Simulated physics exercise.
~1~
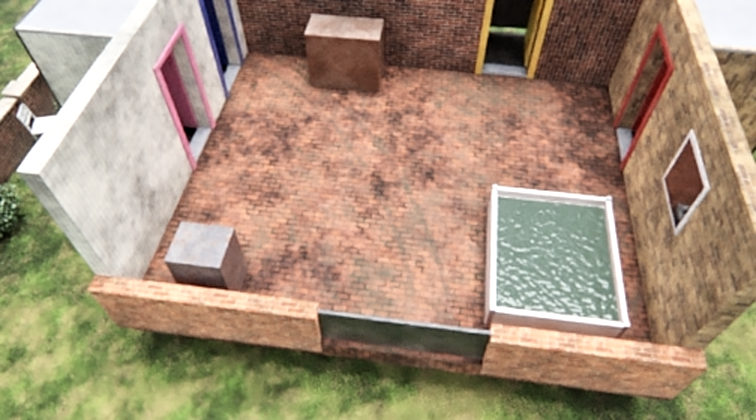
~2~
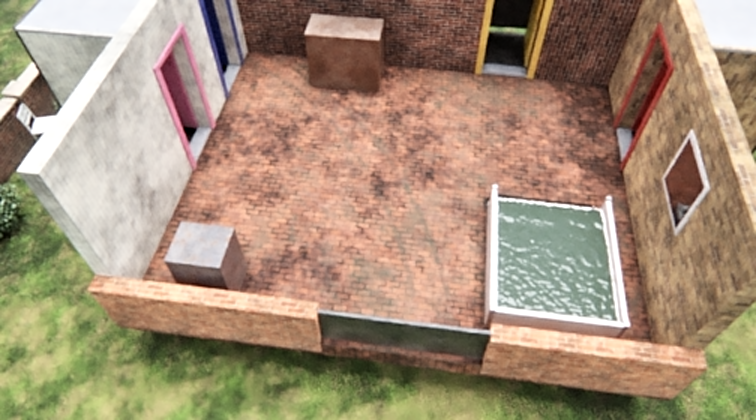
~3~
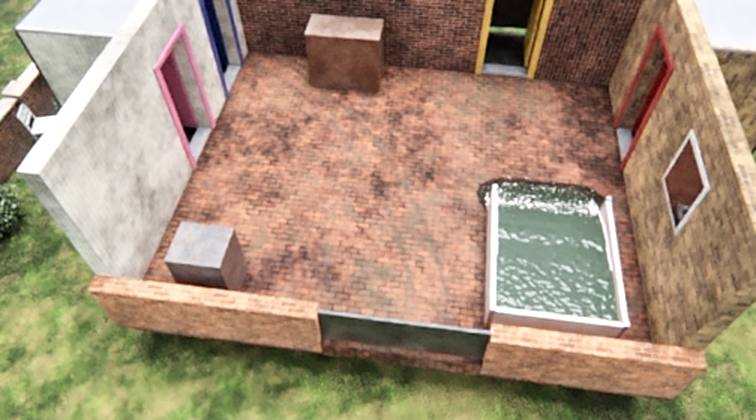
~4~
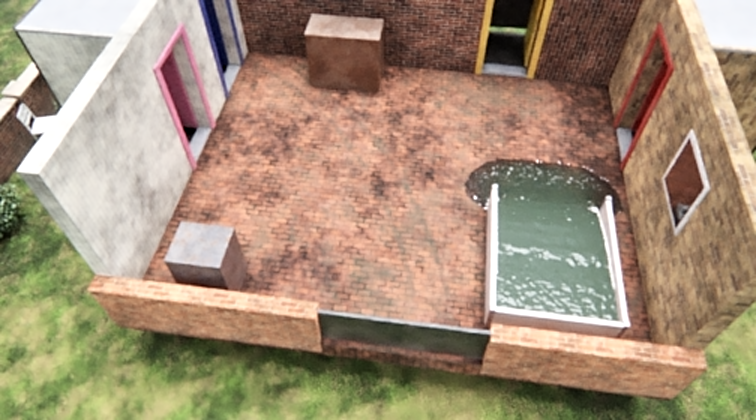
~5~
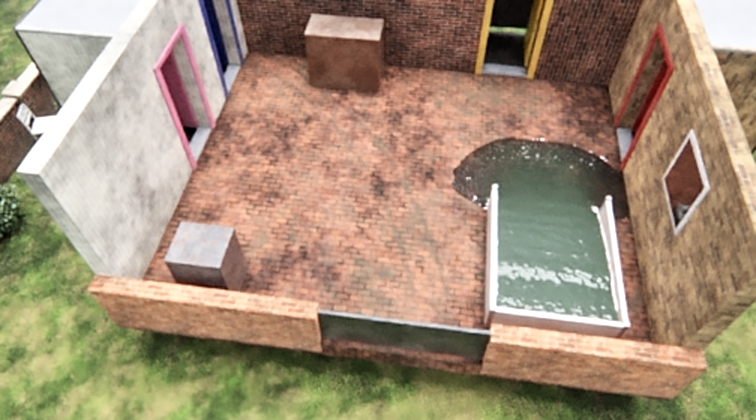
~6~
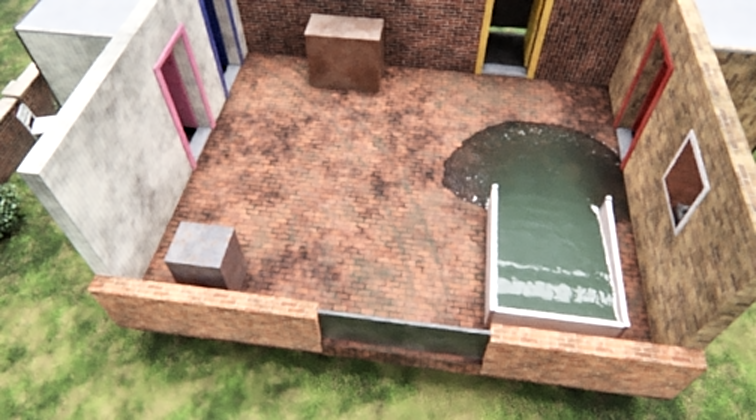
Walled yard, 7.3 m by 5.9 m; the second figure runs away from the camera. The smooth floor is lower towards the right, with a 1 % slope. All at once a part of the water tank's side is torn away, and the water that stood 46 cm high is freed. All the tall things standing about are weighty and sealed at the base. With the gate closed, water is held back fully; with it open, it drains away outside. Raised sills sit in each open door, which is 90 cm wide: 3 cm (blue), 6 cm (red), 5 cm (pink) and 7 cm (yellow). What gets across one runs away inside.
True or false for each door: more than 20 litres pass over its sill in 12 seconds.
Per door: The blue door: False; the red door: True; the pink door: False; the yellow door: True.
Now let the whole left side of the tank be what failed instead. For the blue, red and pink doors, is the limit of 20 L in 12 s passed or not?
Log - blue: Threshold topped, red: Threshold not reached, pink: Threshold topped.
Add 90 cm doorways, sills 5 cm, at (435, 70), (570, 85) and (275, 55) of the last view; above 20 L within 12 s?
Door 1: Higher; door 2: Higher; door 3: Lower.
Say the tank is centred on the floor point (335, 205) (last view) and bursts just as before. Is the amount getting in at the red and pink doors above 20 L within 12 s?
Then: Red above, pink below.
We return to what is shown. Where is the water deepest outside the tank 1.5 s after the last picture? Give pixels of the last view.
That would be near pixel (606, 95).
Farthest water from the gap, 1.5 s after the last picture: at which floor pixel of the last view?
Point: Roughly (430, 73) in the last view.
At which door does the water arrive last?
Answer: The pink door.
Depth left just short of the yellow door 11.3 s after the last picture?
Roughly 4.0 cm.
Then, 0.7 s after the last picture water covers 25 % of the floor and is deepest (20 cm) near (569, 214); blue door not reached, red door 10 cm at the sill, 0 L in, pink door not reached, yellow door 2 cm at the sill, 0 L in.
Then, 1.5 s after the last picture water covers 30 % of the floor and is deepest (33 cm) near (606, 95); blue door not reached, red door 12 cm at the sill, 7 L in, pink door not reached, yellow door 16 cm at the sill, 26 L in.
Then, 2.8 s after the last picture water covers 35 % of the floor and is deepest (23 cm) near (601, 126); blue door not reached, red door 9 cm at the sill, 25 L in, pink door not reached, yellow door 17 cm at the sill, 92 L in.
Then, 6.3 s after the last picture water covers 70 % of the floor and is deepest (8 cm) near (456, 93); blue door 4 cm at the sill, 2 L in, red door 8 cm at the sill, 72 L in, pink door not reached, yellow door 6 cm at the sill, 134 L in.
Then, 11.3 s after the last picture water covers 95 % of the floor and is deepest (8 cm) near (541, 356); blue door 1 cm at the sill, 4 L in, red door 7 cm at the sill, 77 L in, pink door 1 cm at the sill, 0 L in, yellow door 4 cm at the sill, 135 L in.
